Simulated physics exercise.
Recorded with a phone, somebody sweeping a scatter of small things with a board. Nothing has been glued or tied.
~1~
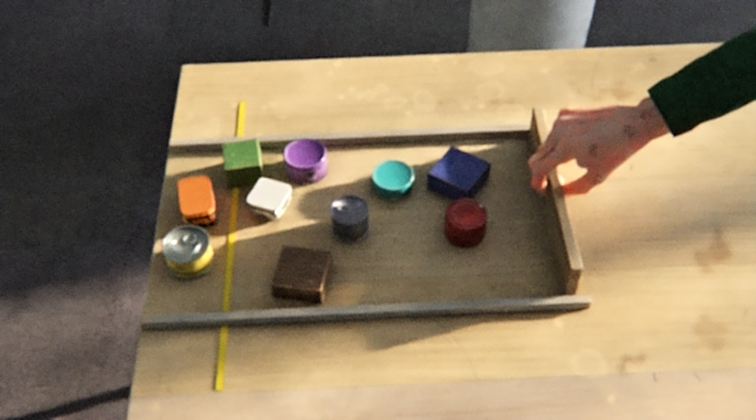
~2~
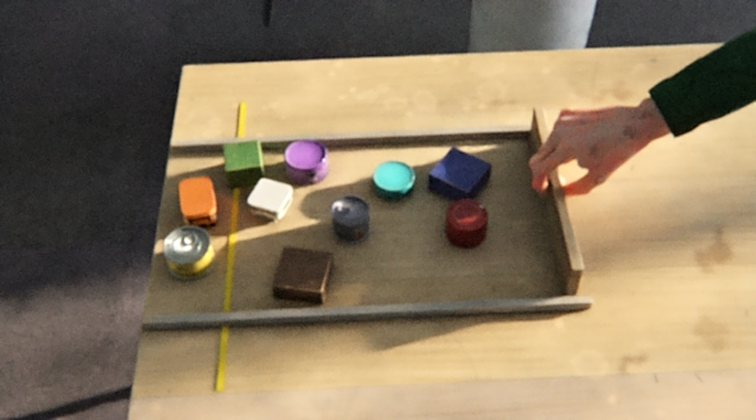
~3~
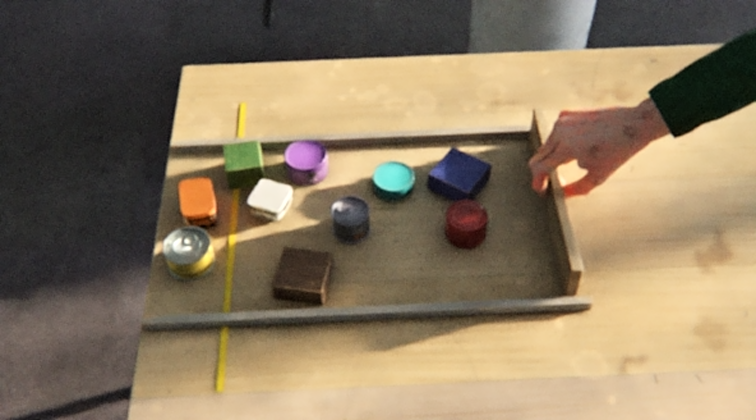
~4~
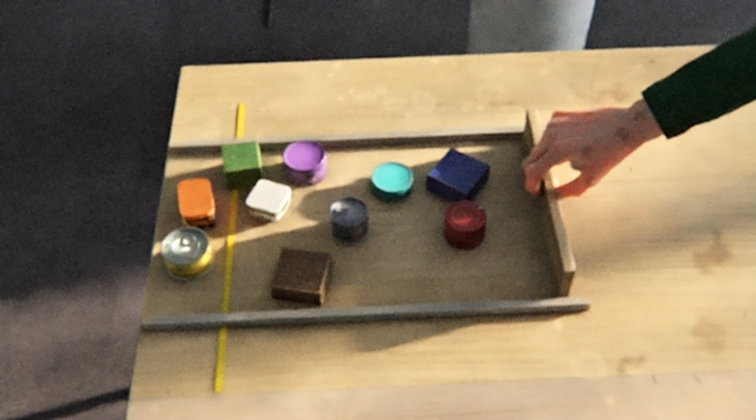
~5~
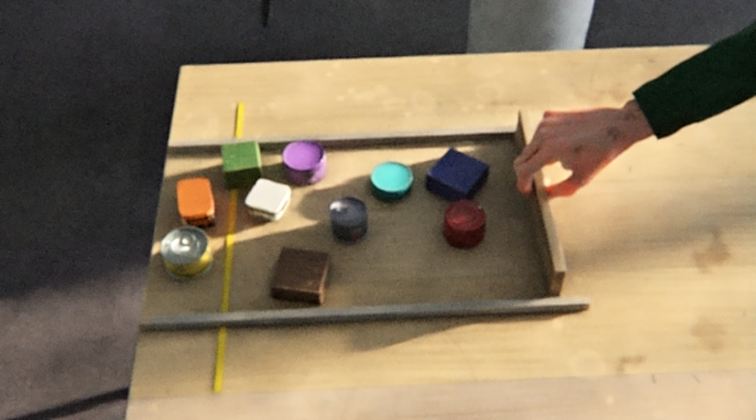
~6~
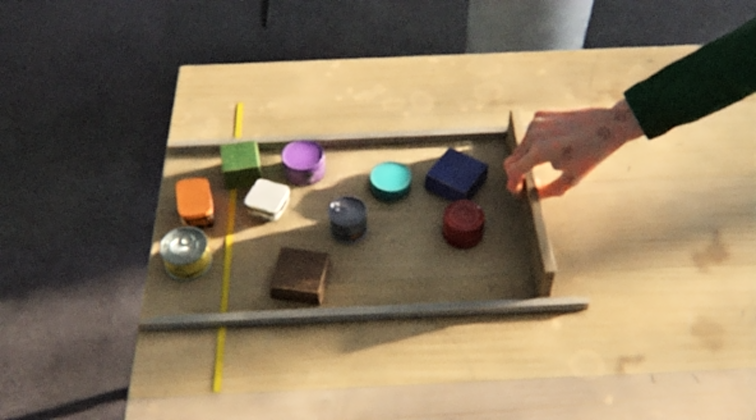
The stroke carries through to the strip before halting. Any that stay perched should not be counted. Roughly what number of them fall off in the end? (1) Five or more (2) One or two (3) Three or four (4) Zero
The answer is 2.
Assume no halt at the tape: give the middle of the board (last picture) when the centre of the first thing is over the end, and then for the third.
The middle is near (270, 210) first and near (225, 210) after.
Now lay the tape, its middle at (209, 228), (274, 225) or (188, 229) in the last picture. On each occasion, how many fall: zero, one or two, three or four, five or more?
So, for the three spots in the order asked, I'd go with five or more, not one and 5 or more.
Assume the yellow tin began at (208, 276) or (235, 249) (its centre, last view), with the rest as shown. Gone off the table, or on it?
Results in order - still up; still up.
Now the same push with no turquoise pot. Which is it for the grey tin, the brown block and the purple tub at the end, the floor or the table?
Grey tin: Still there; brown block: Still there; purple tub: Still there.
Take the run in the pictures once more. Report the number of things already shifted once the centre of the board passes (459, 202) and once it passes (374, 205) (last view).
That gives 3 for the first and 6 for the second.
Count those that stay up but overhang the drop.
Count of overhanging things: 3.
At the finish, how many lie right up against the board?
At rest, 4 are in contact.
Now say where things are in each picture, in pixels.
Yellow tin (189, 253); orange case (198, 203); green block (243, 163); board (553, 197); tape (233, 226), in the first frame.
Orange case (198, 204); turquoise pot (394, 181), in the second frame.
Green block (244, 165); purple tub (307, 163), in the third frame.
Yellow tin (188, 254); brown block (302, 276), in the fourth frame.
Orange case (196, 204); board (538, 198), in the fifth frame.
Yellow tin (186, 254); orange case (195, 204); green block (241, 165); board (529, 199); tape (231, 227), in the sixth frame.
Soon after, none off yet; yellow tin at rest near (186, 254); orange case at rest near (195, 204); green block at rest near (241, 165).
After that, none off yet; yellow tin at rest near (186, 254); orange case displaced a little near (168, 204); green block displaced about its own width near (205, 160).
In the end, the number that fall off is one or two; gone, white case and orange case.
